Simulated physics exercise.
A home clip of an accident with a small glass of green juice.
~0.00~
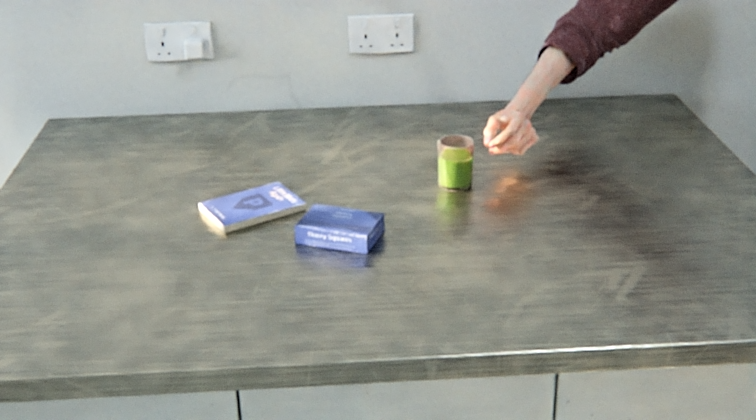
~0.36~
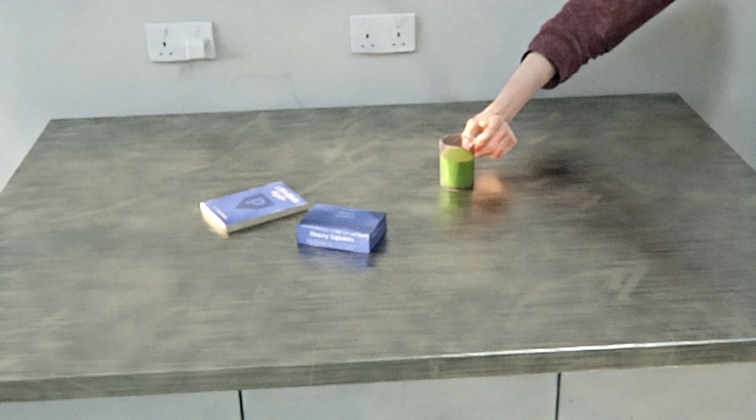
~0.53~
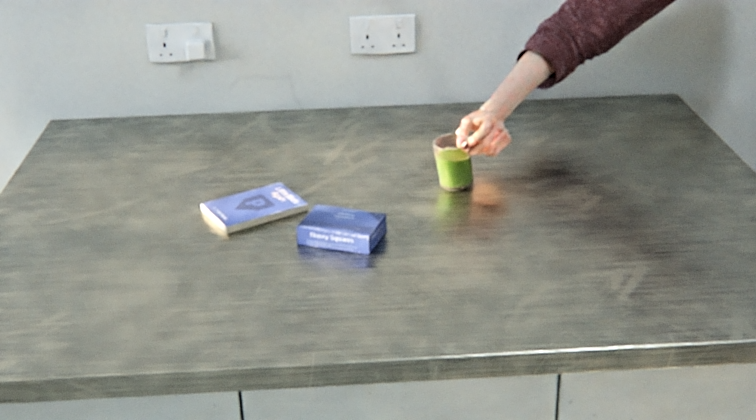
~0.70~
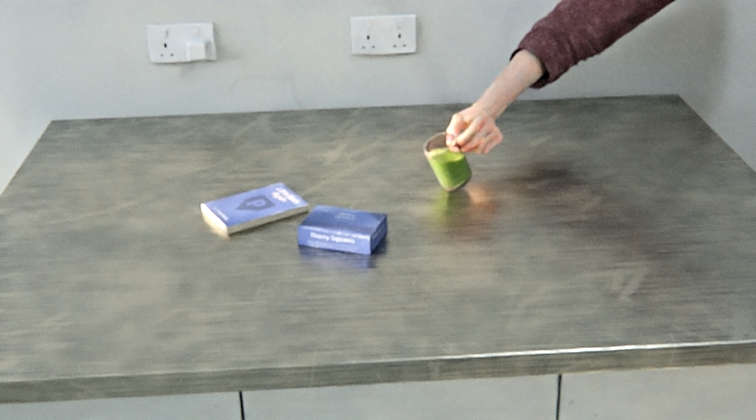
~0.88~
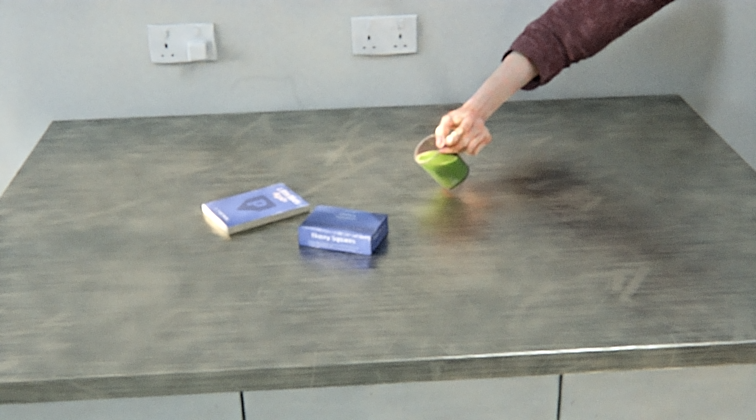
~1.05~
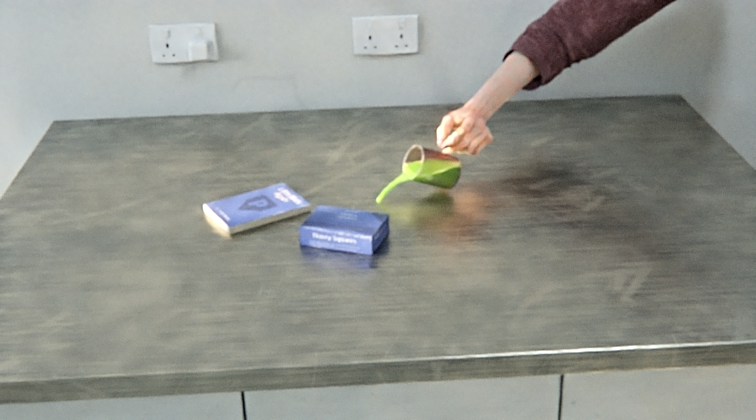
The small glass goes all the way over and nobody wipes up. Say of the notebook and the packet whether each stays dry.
The notebook is reached; the packet is reached.
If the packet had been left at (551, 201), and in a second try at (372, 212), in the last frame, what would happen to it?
At the first place it stays dry, at the second it ends up in the puddle.
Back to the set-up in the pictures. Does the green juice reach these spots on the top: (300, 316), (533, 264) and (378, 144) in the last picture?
In turn: Clear of it, dry, clear of it.
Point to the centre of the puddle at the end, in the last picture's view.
Close to (305, 213).
After 1.6 s, the puddle covers about as much as a plate; the notebook is reached; the packet is reached.
After 2.3 s, the puddle covers about as much as a tray; the notebook is reached; the packet is reached.
After 3.6 s, the puddle covers about as much as a tray; the notebook is reached; the packet is reached.
